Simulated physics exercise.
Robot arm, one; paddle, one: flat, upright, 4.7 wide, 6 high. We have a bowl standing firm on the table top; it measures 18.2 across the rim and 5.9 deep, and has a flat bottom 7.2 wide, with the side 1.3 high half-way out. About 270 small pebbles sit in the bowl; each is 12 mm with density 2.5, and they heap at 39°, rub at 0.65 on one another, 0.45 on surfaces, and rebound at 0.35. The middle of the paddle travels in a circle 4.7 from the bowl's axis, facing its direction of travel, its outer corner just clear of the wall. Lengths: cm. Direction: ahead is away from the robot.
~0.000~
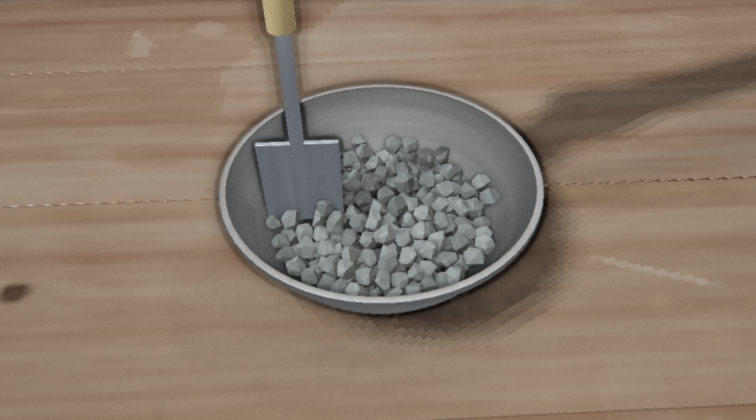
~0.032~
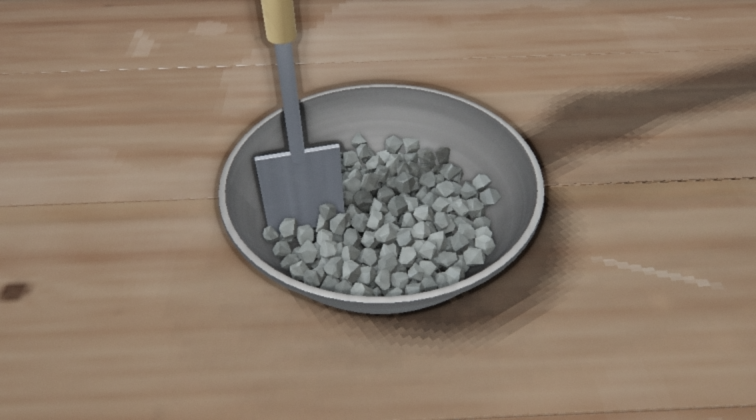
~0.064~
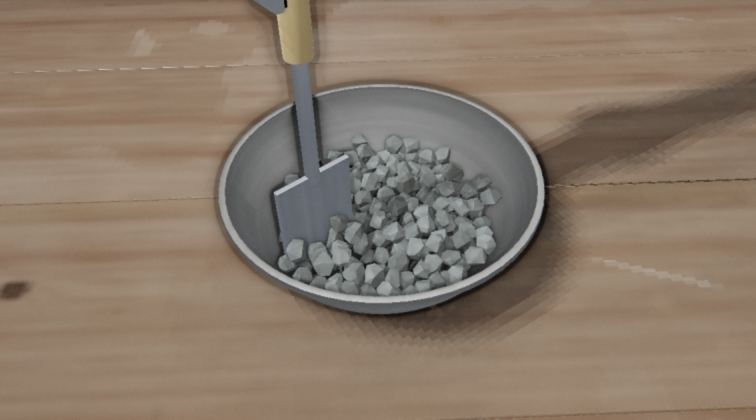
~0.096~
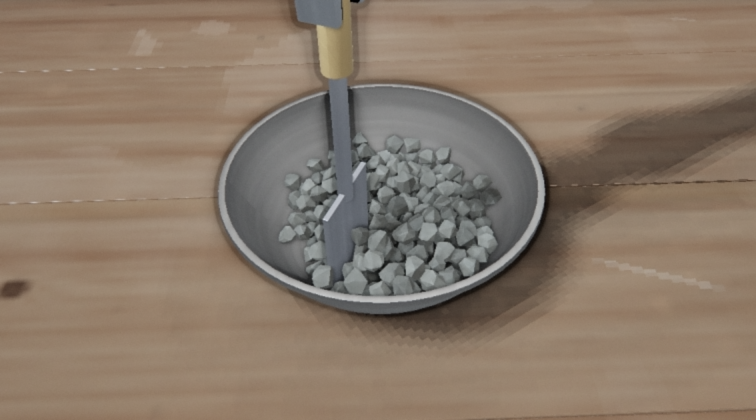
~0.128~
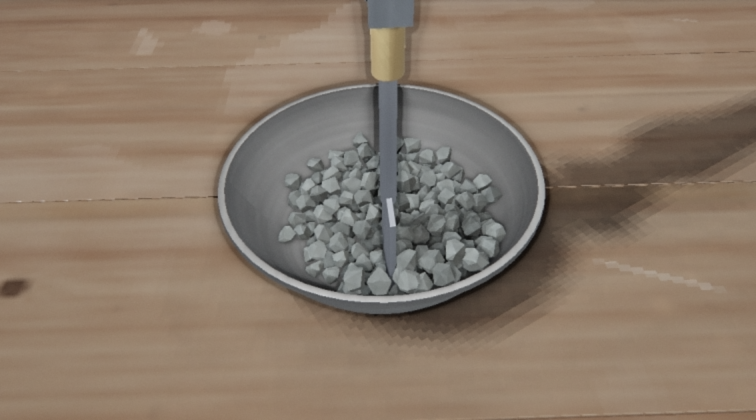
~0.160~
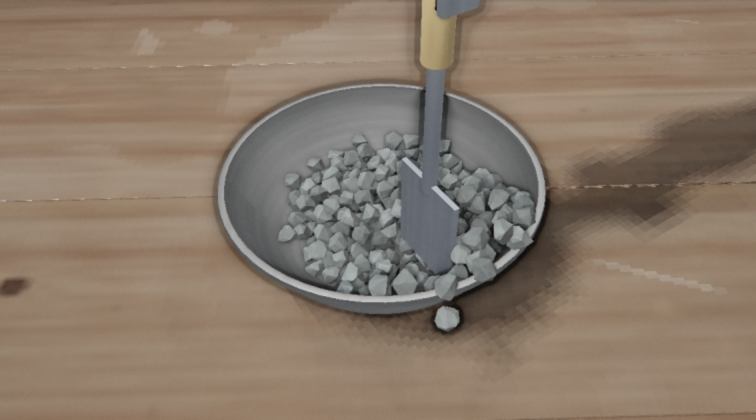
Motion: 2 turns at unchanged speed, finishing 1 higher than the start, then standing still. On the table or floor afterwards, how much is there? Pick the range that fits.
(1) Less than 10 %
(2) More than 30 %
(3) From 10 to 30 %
(2) More than 30 %.
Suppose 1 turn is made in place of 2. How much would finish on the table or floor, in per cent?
I'd expect some 20 per cent.
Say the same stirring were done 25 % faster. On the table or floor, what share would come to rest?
In that case, close to 40 in a hundred.
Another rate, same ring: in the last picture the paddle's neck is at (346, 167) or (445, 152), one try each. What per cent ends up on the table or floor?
First try: About 20 %; second try: About 45 %.
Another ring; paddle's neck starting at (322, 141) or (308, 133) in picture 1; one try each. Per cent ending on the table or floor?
Roughly 25 % and 45 %.
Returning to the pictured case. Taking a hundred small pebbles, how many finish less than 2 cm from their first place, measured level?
20 %.
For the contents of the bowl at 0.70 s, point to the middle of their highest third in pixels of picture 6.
Near pixel (421, 172).
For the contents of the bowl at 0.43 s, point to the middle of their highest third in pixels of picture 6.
Around pixel (274, 203).
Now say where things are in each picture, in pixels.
The first picture shows paddle neck at (294, 121), 0° round; upper third of the load around (389, 211), from x 275 to 490, top at y 140; 270 in the bowl.
The second picture shows paddle neck at (294, 130), 11° round; upper third of the load around (388, 217), from x 270 to 490, top at y 140.
The third picture shows paddle neck at (310, 152), 38° round; upper third of the load around (394, 227), from x 285 to 490, top at y 140.
The fourth picture shows paddle neck at (344, 167), 66° round; upper third of the load around (405, 233), from x 290 to 490, top at y 140.
The fifth picture shows paddle neck at (388, 170), 93° round; upper third of the load around (421, 228), from x 285 to 495, top at y 140.
The sixth picture shows paddle neck at (431, 160), 121° round; upper third of the load around (459, 211), from x 285 to 525, top at y 140; 267 in the bowl, 3 in flight or on the tool.
After 0.43 s, 354° round, highest piece 10 above the table; 210 in the bowl, 39 on the table or floor, 21 in flight or on the tool.
After 0.70 s, 226° round, highest piece 8 above the table; 172 in the bowl, 90 on the table or floor, 8 in flight or on the tool.
After 1.03 s, 0° round, highest piece 5 above the table; 166 in the bowl, 104 on the table or floor.
After 1.73 s, 0° round, highest piece 5 above the table; 166 in the bowl, 104 on the table or floor.
At rest, 166 in the bowl, 104 on the table or floor. That is 39 % on the table or floor.
